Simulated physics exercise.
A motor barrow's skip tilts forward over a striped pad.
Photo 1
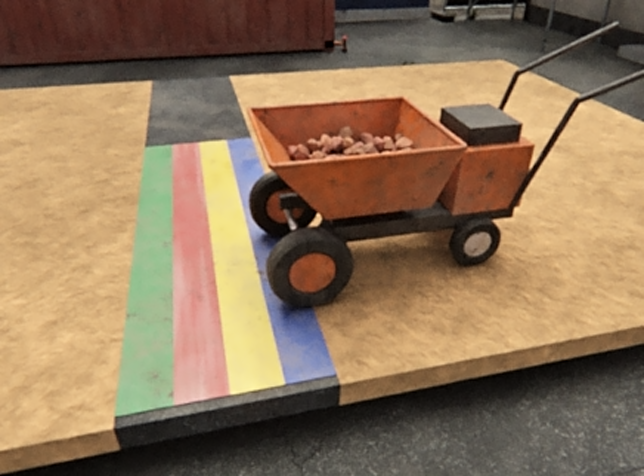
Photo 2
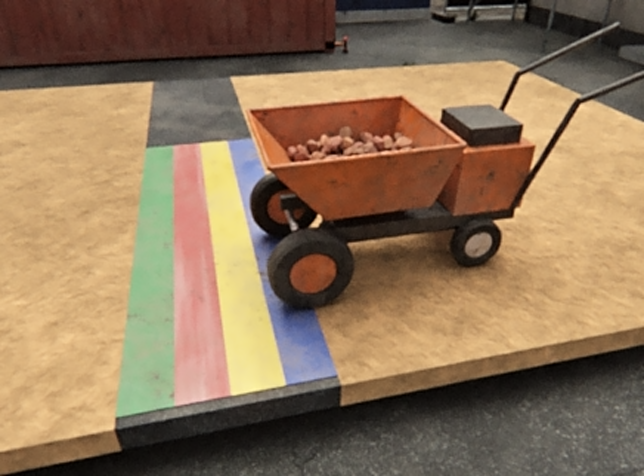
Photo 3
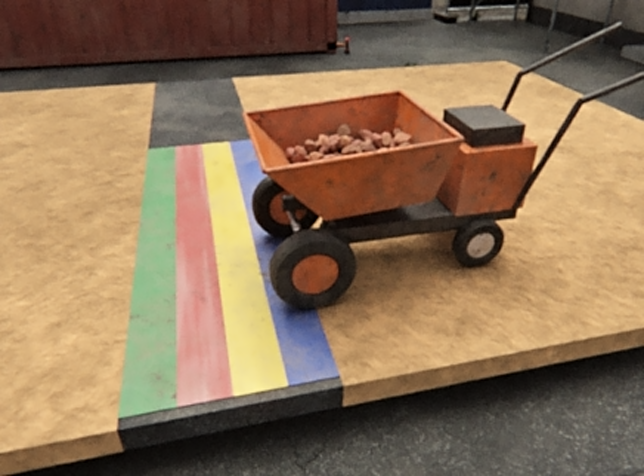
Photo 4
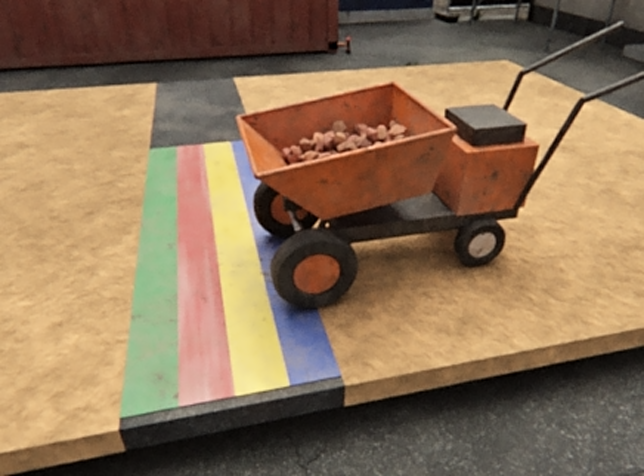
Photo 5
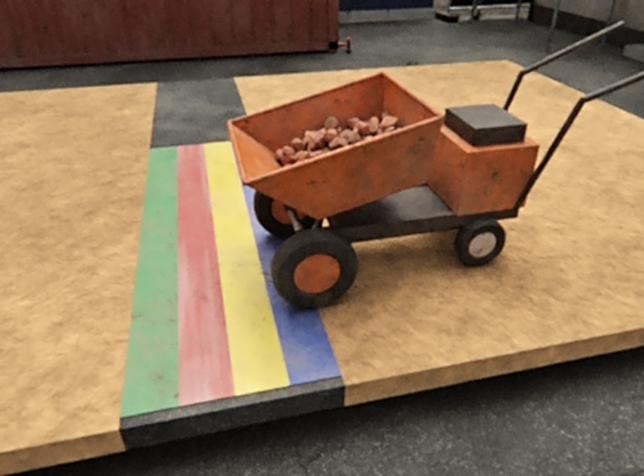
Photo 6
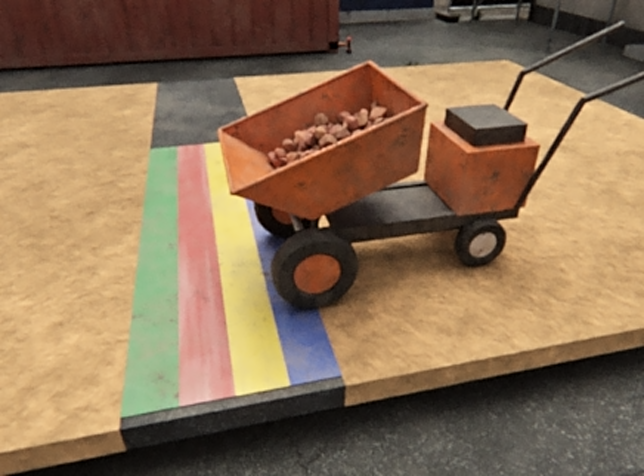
At first, an orange motor barrow loaded with lumps of rubble stands with its skip level beside a pad striped green, red, yellow and blue. The skip then tilts gradually forward to the left, its front lip lowering and its back rising away from the body, with the rubble still inside.
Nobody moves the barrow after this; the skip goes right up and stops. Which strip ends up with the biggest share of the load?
The green strip.
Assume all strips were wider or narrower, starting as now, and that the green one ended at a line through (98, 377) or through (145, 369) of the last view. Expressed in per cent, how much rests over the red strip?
30 and 10 percent, roughly.
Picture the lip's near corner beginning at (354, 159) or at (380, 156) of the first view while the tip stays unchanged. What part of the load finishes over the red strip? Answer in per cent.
30 and 30 in a hundred, in that order.
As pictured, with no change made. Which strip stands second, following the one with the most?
The red strip is second.
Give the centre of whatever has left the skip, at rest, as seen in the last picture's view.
(147, 283).
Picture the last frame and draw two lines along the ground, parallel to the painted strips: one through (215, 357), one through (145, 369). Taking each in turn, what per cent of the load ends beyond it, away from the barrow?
Close to 100 % and 50 %, in that order.
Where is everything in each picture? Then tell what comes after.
In the first frame, lip of the skip (271, 167), level; top of the load (354, 163), lumps of rubble; blue strip (298, 335); yellow strip (250, 344); red strip (199, 352); green strip (147, 361).
In the second frame, lip of the skip (270, 169), level; top of the load (353, 163).
In the third frame, lip of the skip (265, 172), tipped barely; top of the load (368, 153).
In the fourth frame, lip of the skip (257, 177), tipped a little; top of the load (379, 149).
In the fifth frame, lip of the skip (245, 184), tipped a little; top of the load (371, 143).
In the sixth frame, lip of the skip (233, 193), tipped clearly; top of the load (372, 133); blue strip (303, 336); yellow strip (255, 345); red strip (205, 353); green strip (153, 362).
Just after the last frame, skip tipped steeply; every one in the skip.
A moment on, skip tipped right over; the larger part in the skip; about a tenth over the red strip; about a tenth over the green strip.
Further on, skip tipped right over; about a tenth in the skip; about a tenth over the red strip; roughly half over the green strip; roughly a third off the paint.
When it is over, skip tipped right over; just a few in the skip; not one over the blue strip; not one over the yellow strip; roughly a quarter over the red strip; roughly half over the green strip; roughly a third off the paint.
